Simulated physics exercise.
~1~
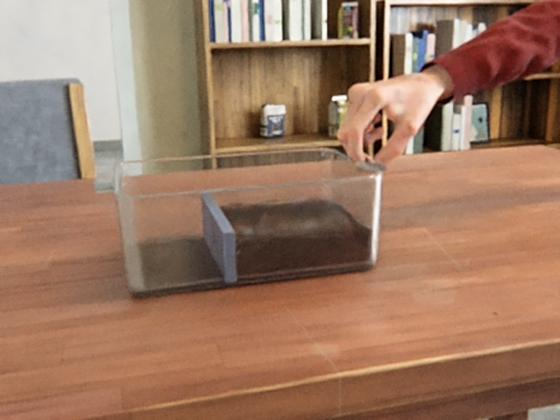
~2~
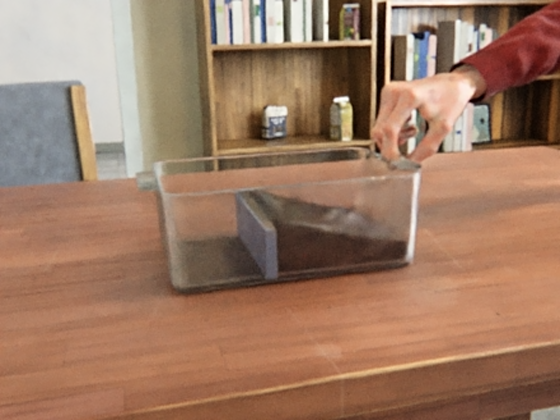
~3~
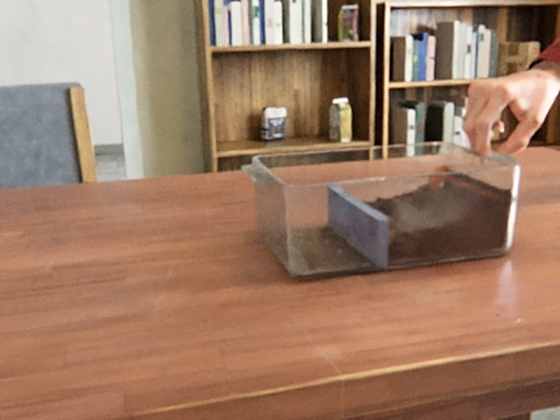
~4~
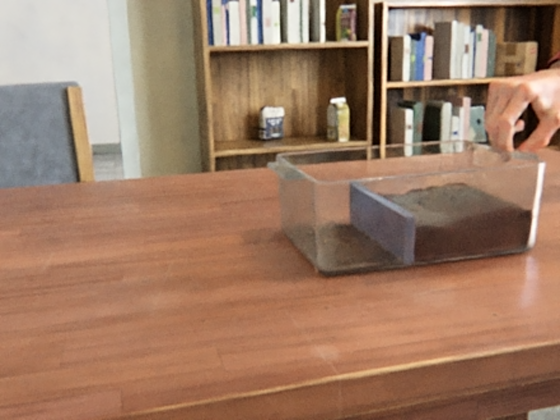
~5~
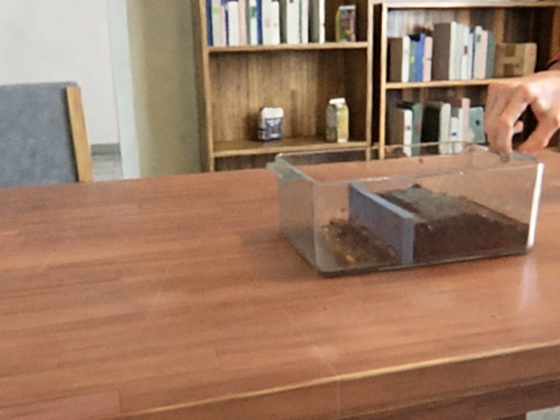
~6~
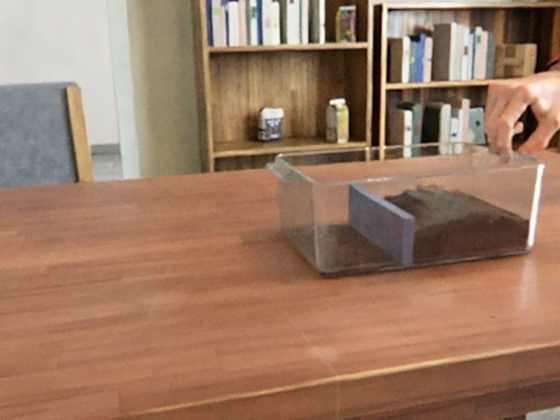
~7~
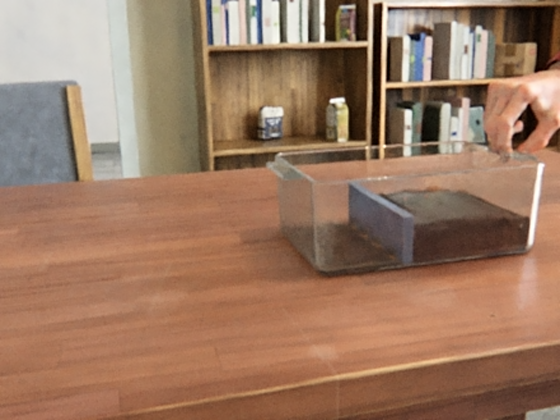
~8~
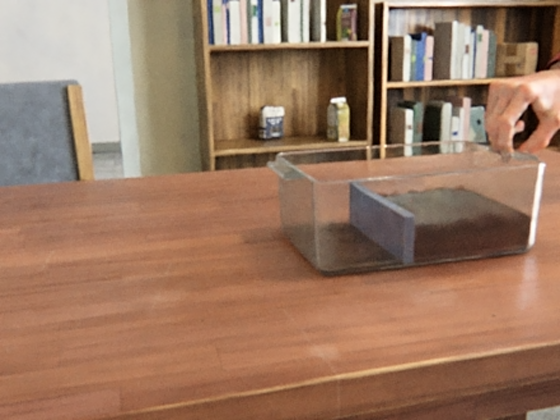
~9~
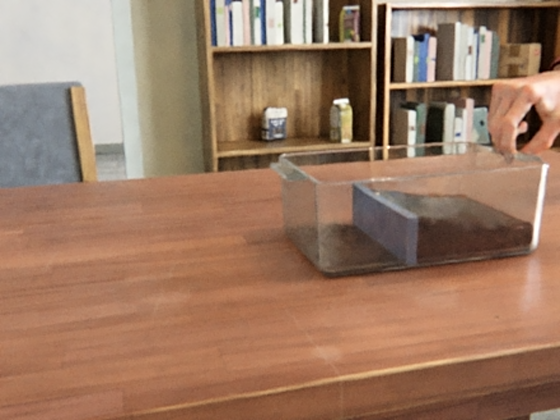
A hand slid a clear tub of dark liquid to the right across a wooden table, and the liquid sloshed about after the tub stopped, with a little ending up left of the divider while most stayed on the right.
